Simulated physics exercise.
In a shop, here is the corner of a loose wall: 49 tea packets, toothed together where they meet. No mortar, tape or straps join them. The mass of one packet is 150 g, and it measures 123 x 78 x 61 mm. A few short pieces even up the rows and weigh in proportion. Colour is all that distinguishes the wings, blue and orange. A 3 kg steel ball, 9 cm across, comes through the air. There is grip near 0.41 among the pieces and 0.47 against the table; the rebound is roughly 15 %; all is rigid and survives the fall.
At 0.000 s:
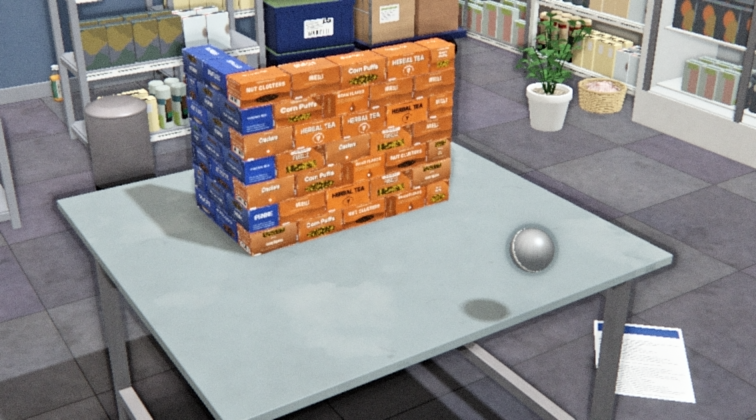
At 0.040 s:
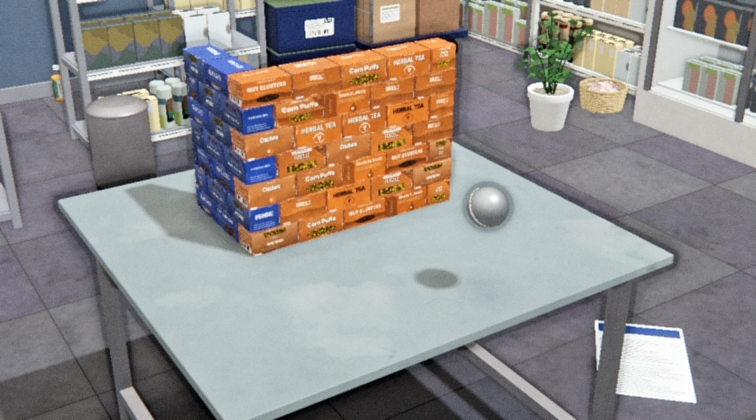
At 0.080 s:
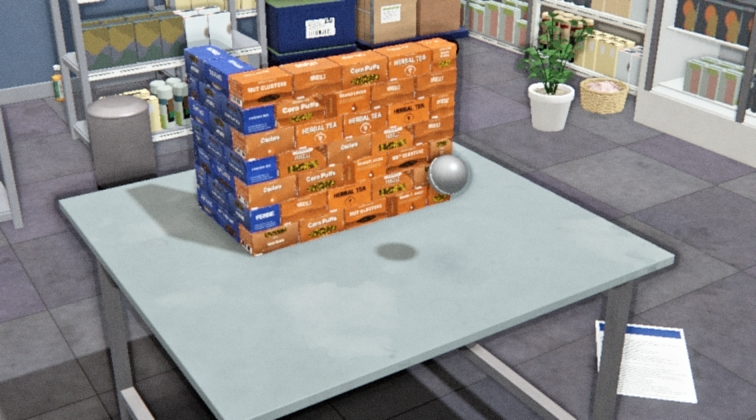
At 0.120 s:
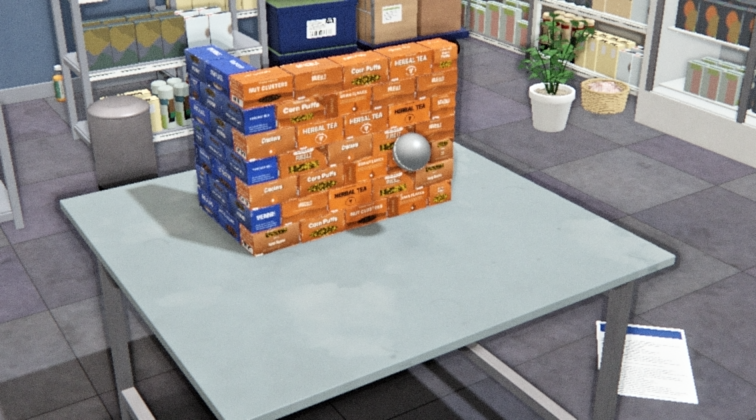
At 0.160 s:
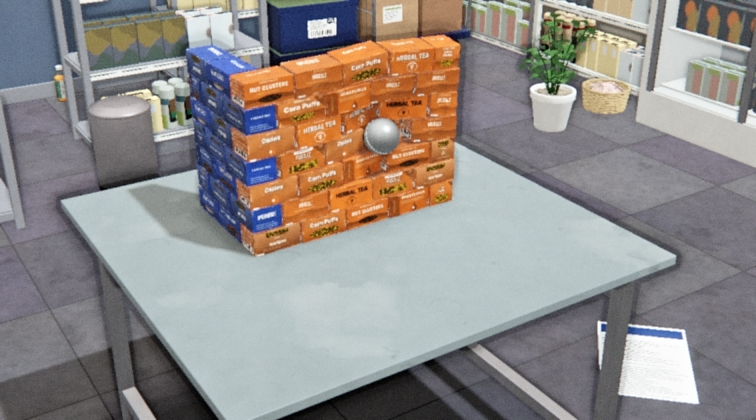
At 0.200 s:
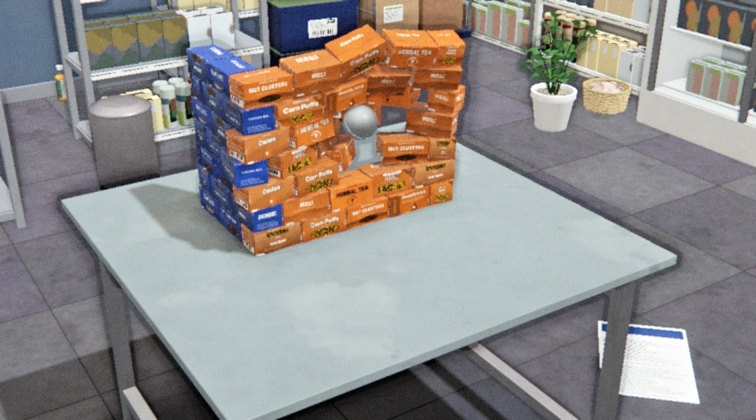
A steel ball flew leftward over a table toward a corner-shaped wall of blue and orange packets, then punched into the orange side, shoving packets out of place and tilting several around the gap.
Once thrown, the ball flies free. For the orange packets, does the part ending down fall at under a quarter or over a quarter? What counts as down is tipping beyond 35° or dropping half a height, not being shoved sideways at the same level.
It falls at over a quarter.
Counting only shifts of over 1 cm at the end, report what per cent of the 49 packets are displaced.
The shifted ones make up 55 per cent.
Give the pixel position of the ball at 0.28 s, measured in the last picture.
I'd put it somewhere around (320, 114).
By 0.28 s, ball still moving; 6 of the 32 orange packets down (6 of 49 in all colours); top orange packet tilted 20°; top blue packet moved 7 mm.
By 0.42 s, ball still moving; 15 of the 32 orange packets down (15 of 49 in all colours); top orange packet tilted 55°, 49 mm lower; top blue packet moved 6 mm.
By 0.60 s, ball still moving; 15 of the 32 orange packets down (15 of 49 in all colours); top orange packet on its side; top blue packet moved 6 mm.
By 0.88 s, ball still moving; 16 of the 32 orange packets down (16 of 49 in all colours); top orange packet on its side; top blue packet moved 6 mm.
When it is over (1.6 s), ball rolling away; 16 of the 32 orange packets down (16 of 49 in all colours); top orange packet on its side; top blue packet moved 6 mm. That is 50 per cent. In pixels of the last frame, middles, top orange packet near (452, 197), top blue packet near (232, 78).
